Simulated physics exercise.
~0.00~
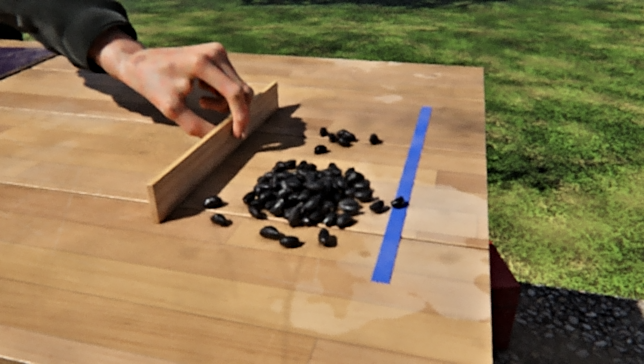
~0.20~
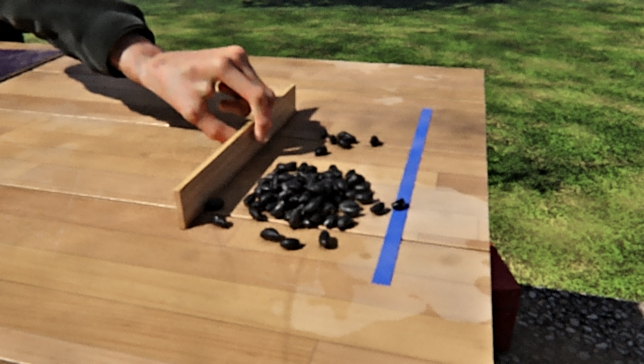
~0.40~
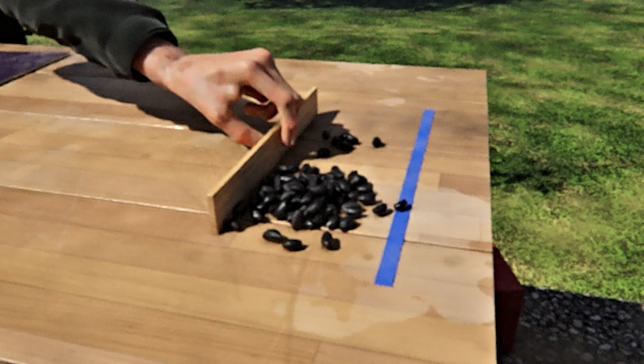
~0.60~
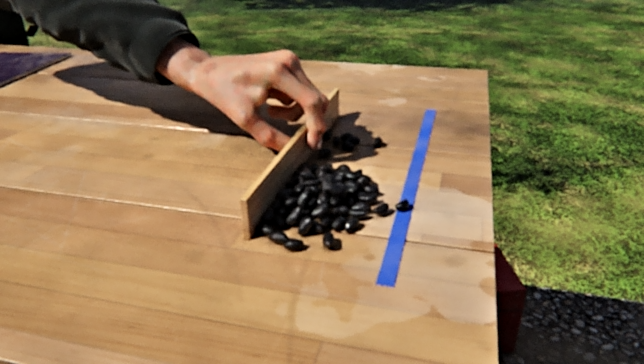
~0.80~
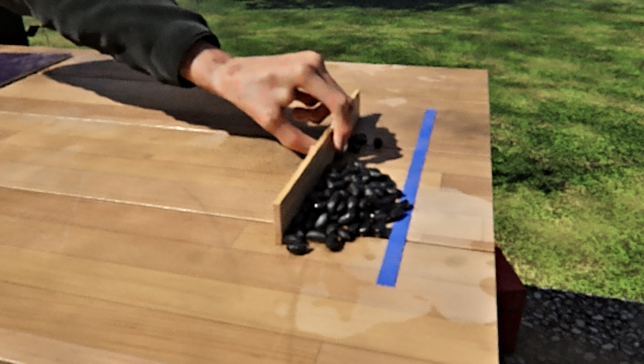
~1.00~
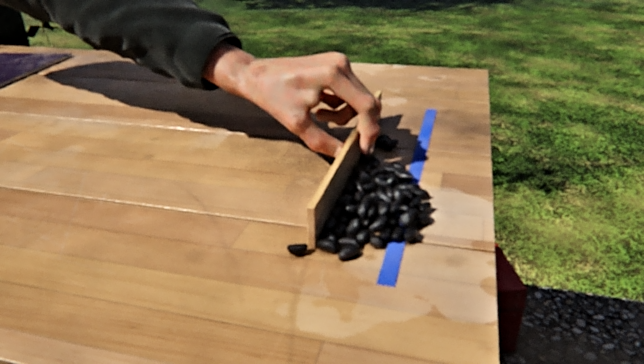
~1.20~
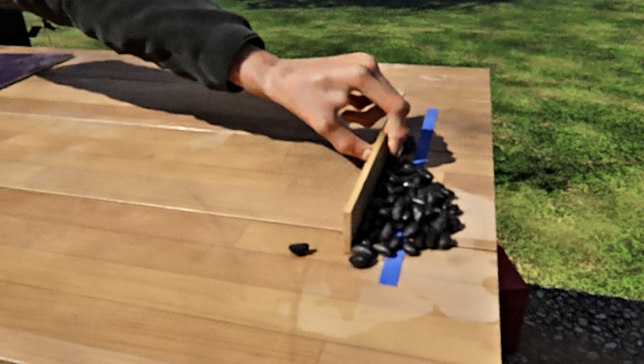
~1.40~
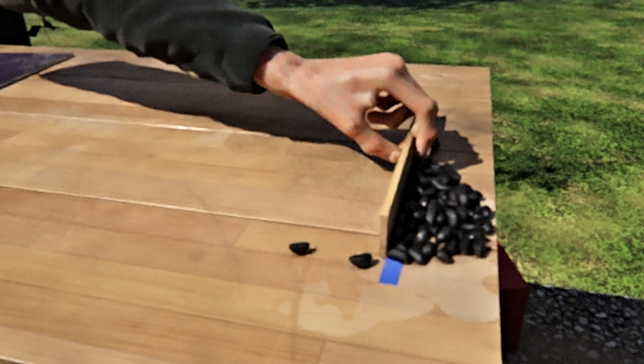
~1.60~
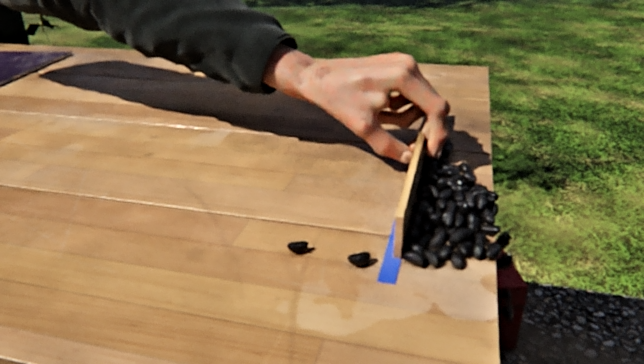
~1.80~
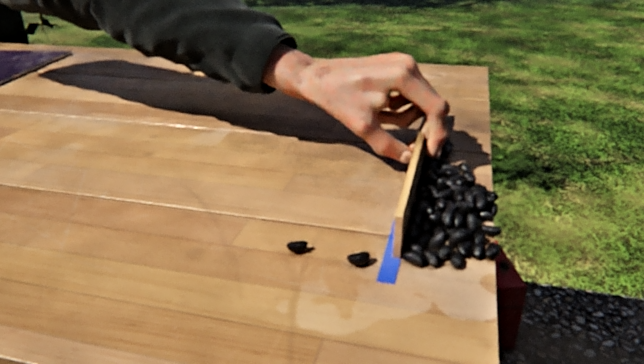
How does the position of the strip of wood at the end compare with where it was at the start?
At the start the strip stands well to the left of the blue tape, with the black pieces between them. By the end it has moved far to the right and stands along the tape, near the table's right edge.
